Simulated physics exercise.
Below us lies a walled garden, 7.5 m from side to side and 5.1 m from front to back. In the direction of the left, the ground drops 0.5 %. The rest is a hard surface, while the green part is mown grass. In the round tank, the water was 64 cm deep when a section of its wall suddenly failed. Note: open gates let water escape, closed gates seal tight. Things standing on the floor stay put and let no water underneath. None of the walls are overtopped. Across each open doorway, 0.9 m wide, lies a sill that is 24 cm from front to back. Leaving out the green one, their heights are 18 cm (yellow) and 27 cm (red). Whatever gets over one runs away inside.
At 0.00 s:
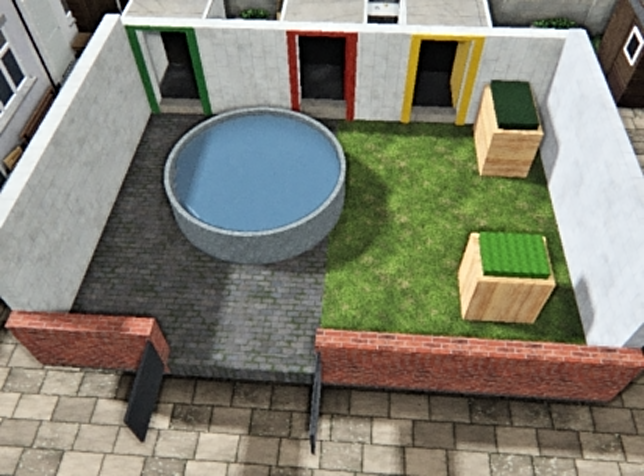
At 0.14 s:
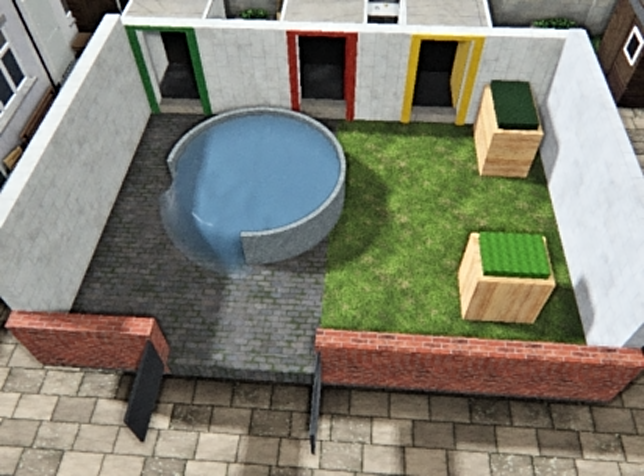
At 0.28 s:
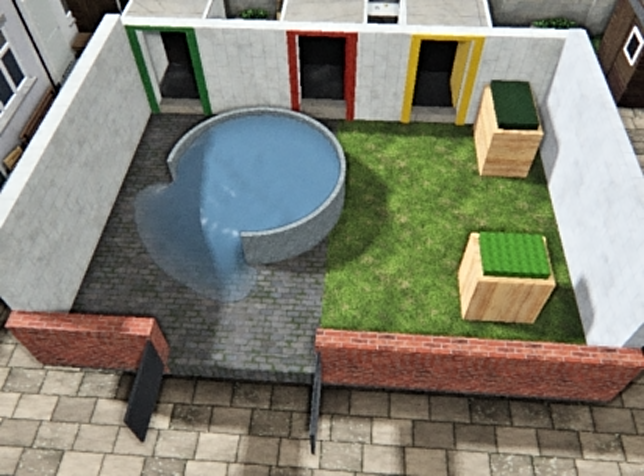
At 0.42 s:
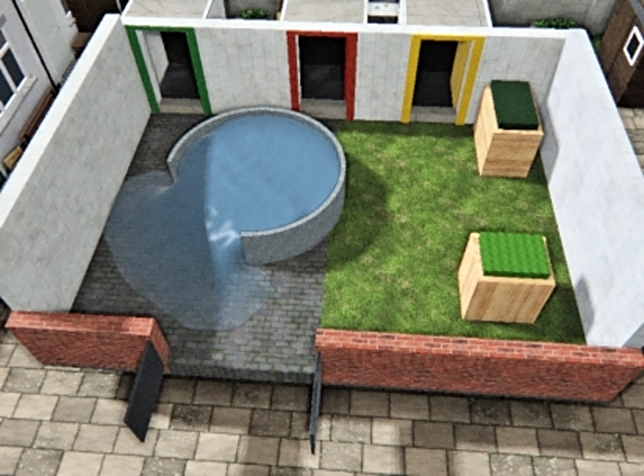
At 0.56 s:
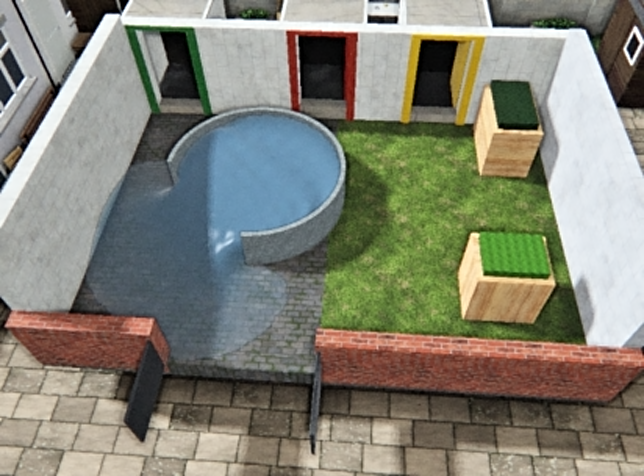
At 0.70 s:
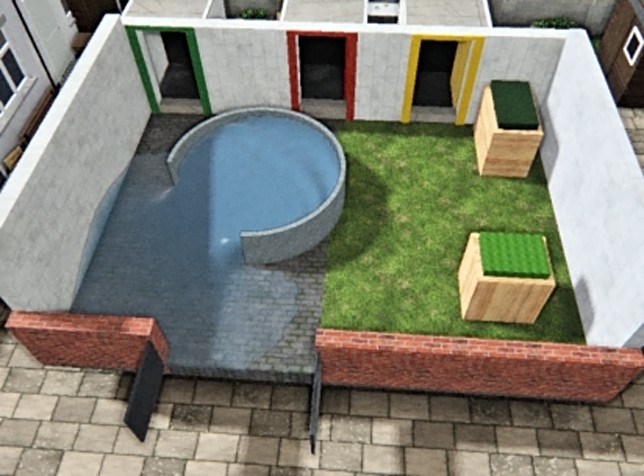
Water pouring from a round tank through a gap in its wall, spreading across grey paving to the white left wall.
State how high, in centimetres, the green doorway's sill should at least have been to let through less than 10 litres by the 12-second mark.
At least some 22 cm.
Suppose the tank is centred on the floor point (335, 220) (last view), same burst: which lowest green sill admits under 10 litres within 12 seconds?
Near 23 cm.
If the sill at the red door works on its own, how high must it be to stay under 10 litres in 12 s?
I'd raise red to close to 6.5 cm.
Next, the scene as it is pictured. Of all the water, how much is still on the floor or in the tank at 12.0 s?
Roughly 68 per cent of the water.
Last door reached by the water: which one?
The answer is the yellow one.
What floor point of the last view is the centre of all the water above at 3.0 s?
(199, 235).
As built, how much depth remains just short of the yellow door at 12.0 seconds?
Depth: Near 7.0 cm.
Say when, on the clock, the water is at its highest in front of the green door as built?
Around 4.0 s, give or take.
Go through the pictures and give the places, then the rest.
In the first frame, still water, 64 cm deep, in the round tank at (256, 169); the green door at (171, 70) is dry.
In the second frame, water pours out at (189, 229) and has run 0.3 m, to (232, 273); about 7 cm deep outside, 64 cm at the back.
In the third frame, the gap is at (189, 230), the front 0.7 m out at (219, 296); the back of the round tank holds 64 cm.
In the fourth frame, the front is at a hidden place, 1.3 m from the gap at (190, 231); 4.0 m2 of floor is wet, 64 cm left at the back.
In the fifth frame, the front is at a hidden place, 1.7 m from the gap at (190, 232); 5.8 m2 of floor is wet, 64 cm left at the back.
In the sixth frame, the front is at (70, 312), 2.1 m from the gap at (190, 232); 6.9 m2 of floor is wet, 63 cm left at the back; 1.5 m in a straight line remain to the green door at (171, 70).
After 1.4 s water covers 25 % of the floor, deepest (68 cm) near (63, 330); it has not reached the green door.
After 3.0 s water covers 40 % of the floor, deepest (40 cm) near (58, 341); 18 cm at the green door, 0 litres in over its 17 cm sill.
After 12.0 s water covers 100 % of the floor, deepest (12 cm) near (92, 260); 11 cm at the green door, 50 litres in over its 17 cm sill.
At the green door as built, the water arrived by 1.8 s and peaked near 26 cm at 4.2 s.
With a sill of 18.5 cm, 35 litres would have come in within the 12 s; with 25 cm, 3 litres. So under 10 litres takes about 22 cm.
